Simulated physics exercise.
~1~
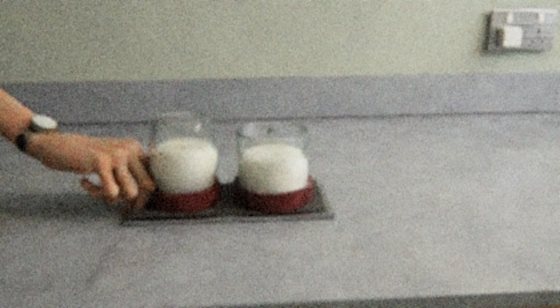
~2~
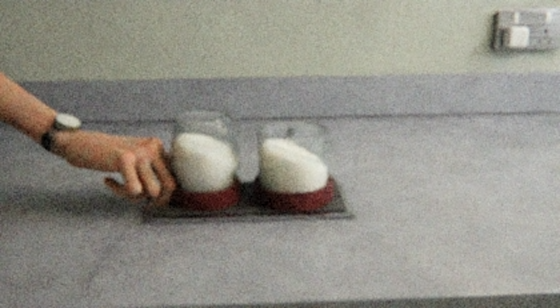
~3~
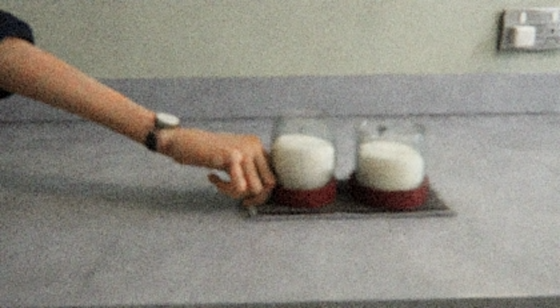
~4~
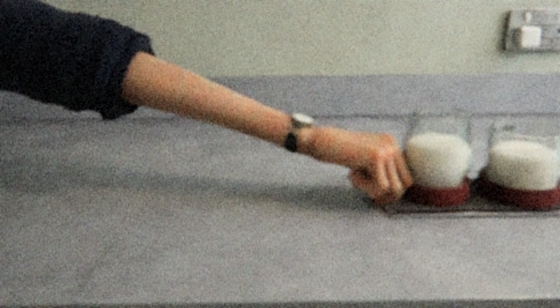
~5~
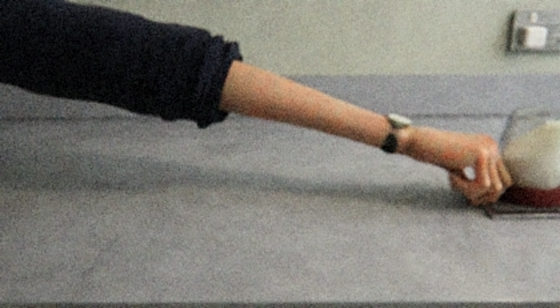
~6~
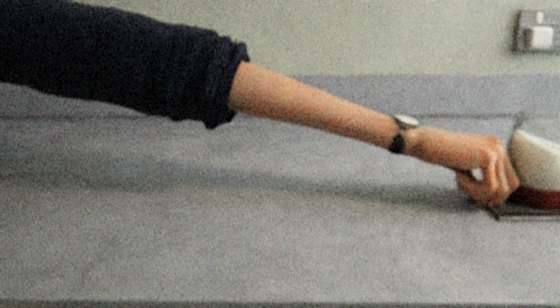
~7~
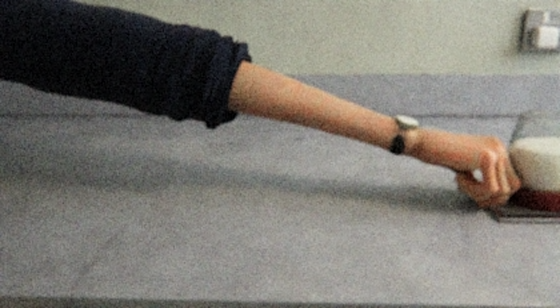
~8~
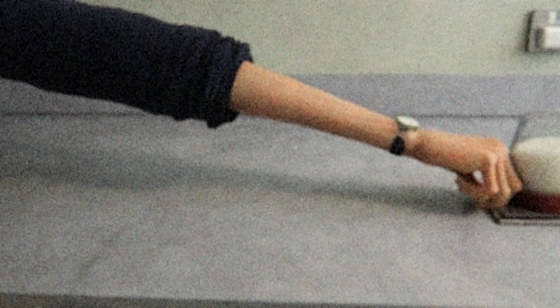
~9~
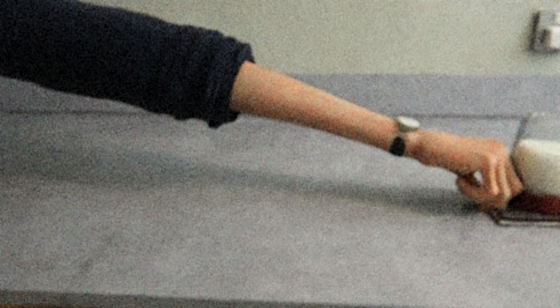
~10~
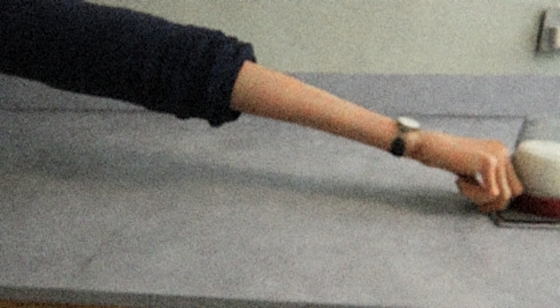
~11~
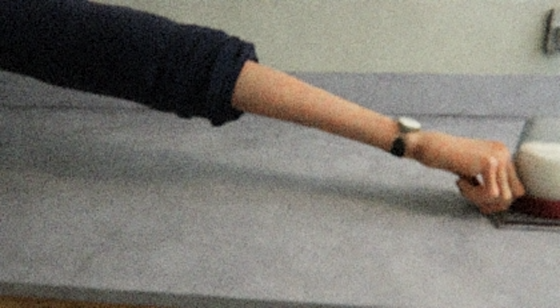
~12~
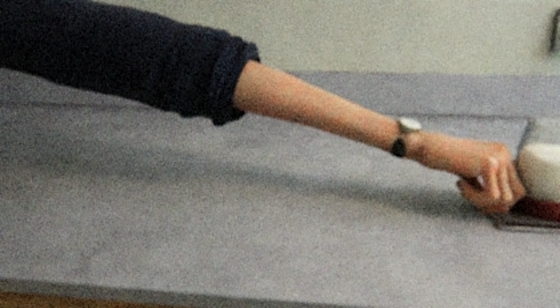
A hand pushed a dark tray holding two glasses of milk on red bases to the right along a grey counter, the milk tilting and sloshing, then stopped and stayed with the tray mostly out of view at the right edge.
